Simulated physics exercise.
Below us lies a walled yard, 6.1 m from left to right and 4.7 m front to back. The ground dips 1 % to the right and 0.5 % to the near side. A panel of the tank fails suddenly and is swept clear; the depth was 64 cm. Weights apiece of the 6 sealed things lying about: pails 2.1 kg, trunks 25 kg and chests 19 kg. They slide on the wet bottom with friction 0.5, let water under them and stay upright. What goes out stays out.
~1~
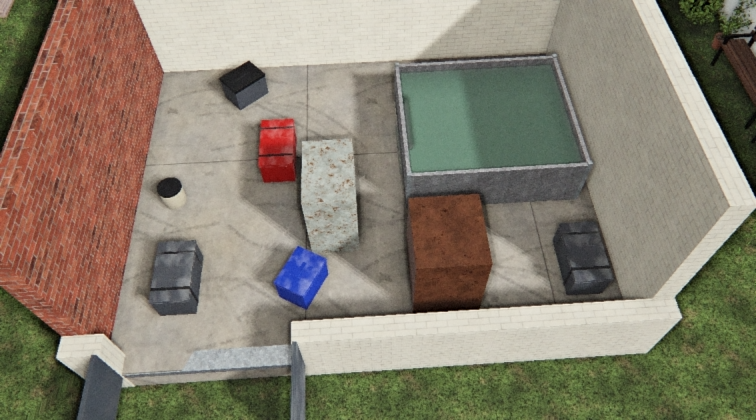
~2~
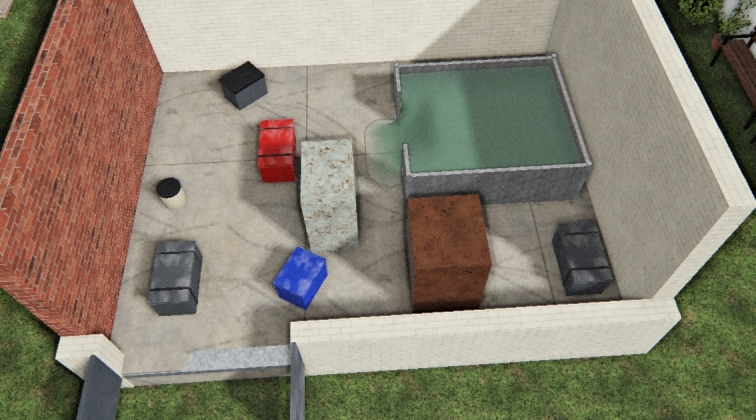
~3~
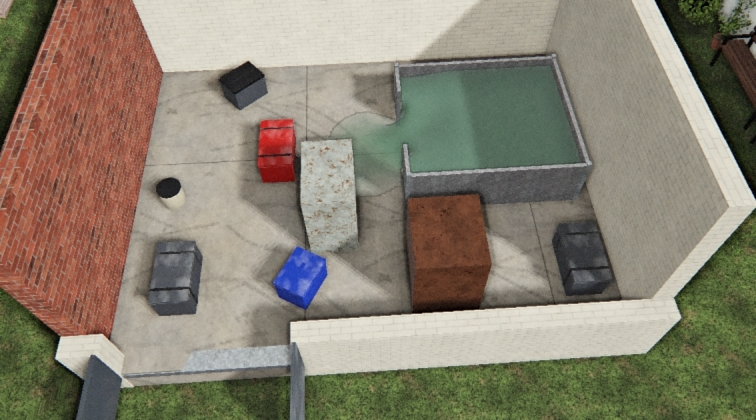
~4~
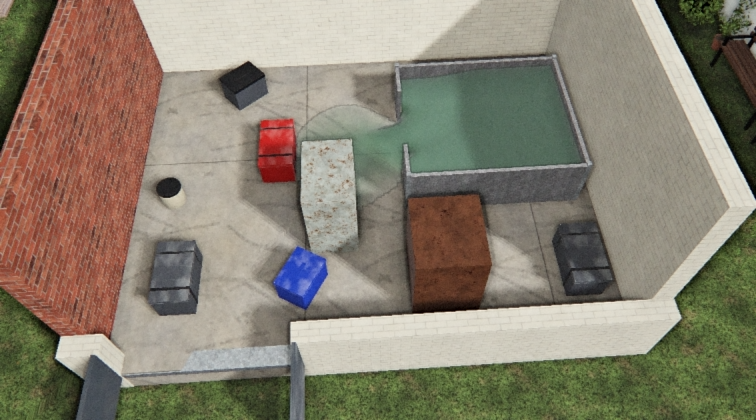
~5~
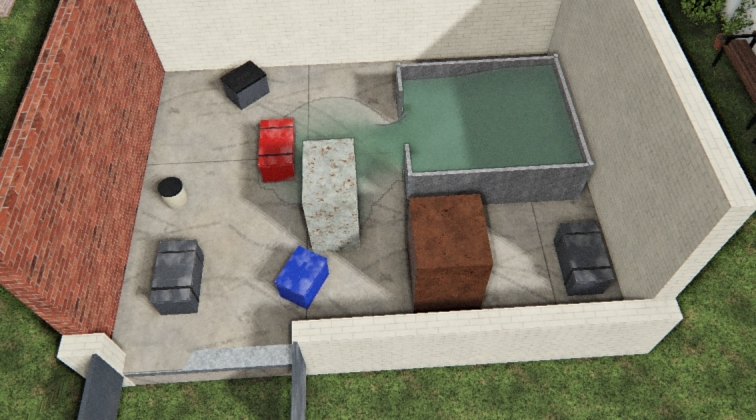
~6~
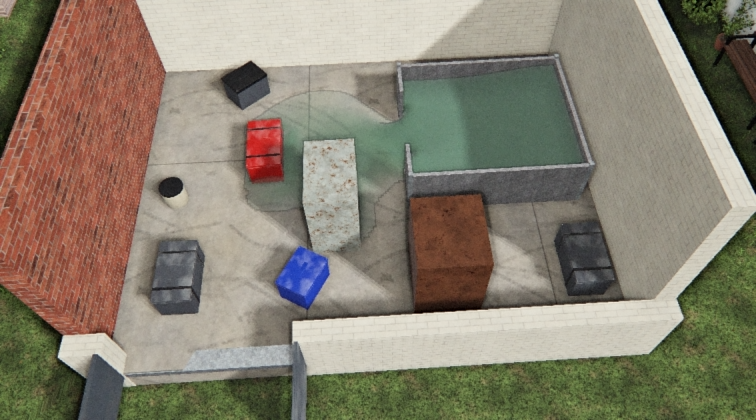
In a walled yard, part of the left side of a raised water tank gives way, and greenish water spreads leftward across the paving around a pale block, reaching a red trunk, which shifts slightly left while the blue chest stays still.
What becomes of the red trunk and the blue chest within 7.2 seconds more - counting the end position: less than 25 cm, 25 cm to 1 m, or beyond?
The red trunk travels far, the blue chest stays put.
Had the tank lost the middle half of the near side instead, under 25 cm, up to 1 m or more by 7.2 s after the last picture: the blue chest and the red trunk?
In that case the blue chest moves a short way, the red trunk holds its place.
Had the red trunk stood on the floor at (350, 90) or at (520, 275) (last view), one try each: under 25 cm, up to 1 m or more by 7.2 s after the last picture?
In that order: It ends far away; it stays put.
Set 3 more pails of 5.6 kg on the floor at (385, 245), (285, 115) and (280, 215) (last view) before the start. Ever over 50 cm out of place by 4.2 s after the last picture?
In that order: Short of it, over, under.
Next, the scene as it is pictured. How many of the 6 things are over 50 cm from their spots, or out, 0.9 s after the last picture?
1 of them.
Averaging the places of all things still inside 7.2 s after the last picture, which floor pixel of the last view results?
At about (386, 202).
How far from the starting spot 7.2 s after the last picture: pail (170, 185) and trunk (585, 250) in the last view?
In turn: Gone out, 0 cm.
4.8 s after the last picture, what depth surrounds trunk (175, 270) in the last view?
Roughly 7 cm.
Then, 0.9 s after the last picture the red trunk is near (154, 150), 1.7 m from its start, aground; the blue chest is near (301, 270), 0.0 m from its start, aground; 0 of 6 are out; 1 afloat.
Then, 2.8 s after the last picture the red trunk is near (152, 160), 1.6 m from its start, afloat; the blue chest is near (301, 270), 0.0 m from its start, aground; 1 of 6 are out; 2 afloat.
Then, 4.8 s after the last picture the red trunk is near (129, 286), 2.7 m from its start, afloat; the blue chest is near (302, 270), 0.0 m from its start, aground; 1 of 6 are out; 2 afloat.
Then, 7.2 s after the last picture the red trunk has gone out; the blue chest is near (302, 270), 0.0 m from its start, aground; 3 of 6 are out; 1 afloat.
